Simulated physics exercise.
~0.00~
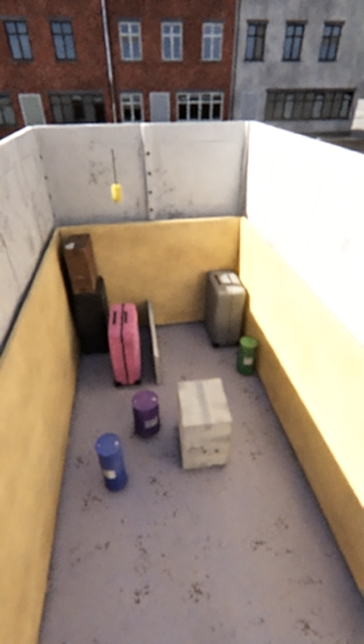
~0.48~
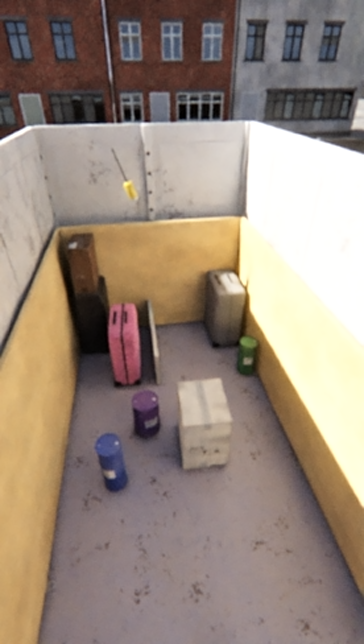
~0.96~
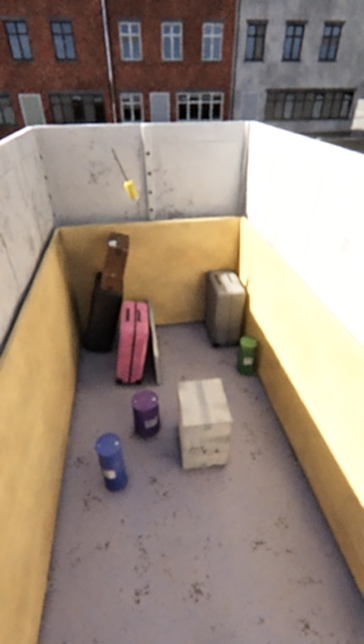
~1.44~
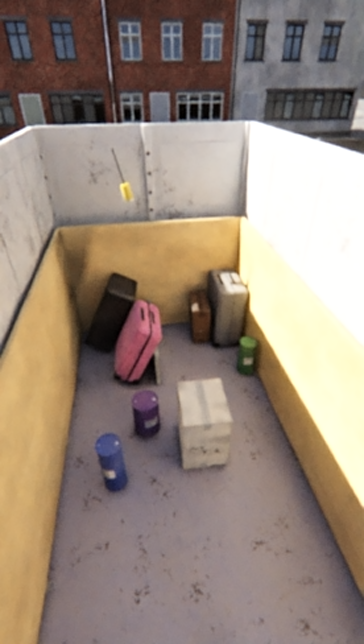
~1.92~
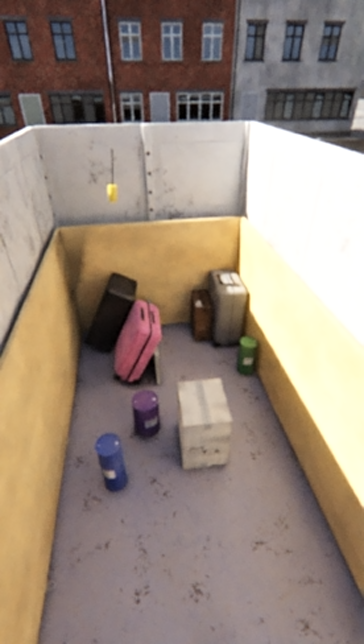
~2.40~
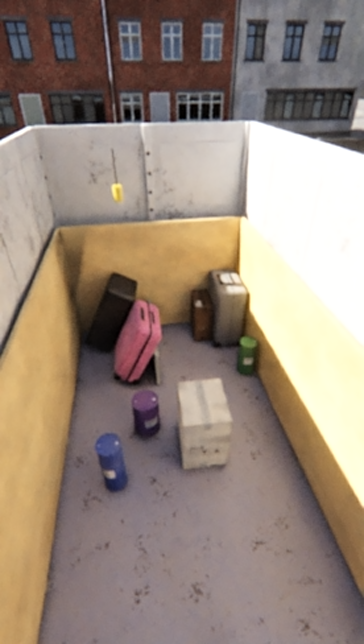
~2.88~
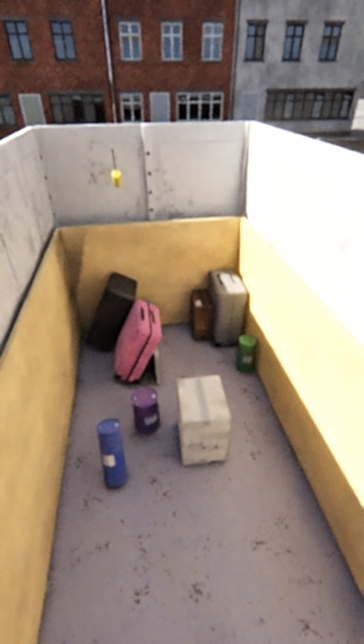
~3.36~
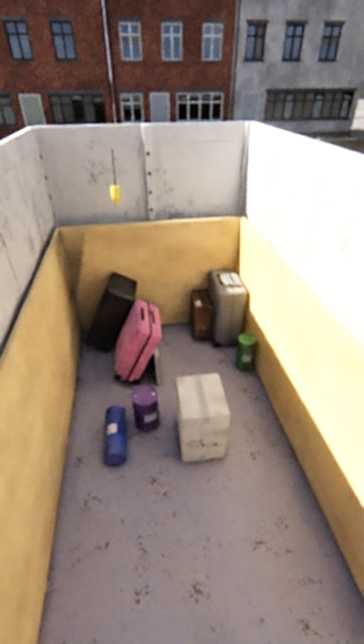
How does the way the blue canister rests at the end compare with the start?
At the start the blue canister stands upright on the floor, and by the end it is lying on its side.
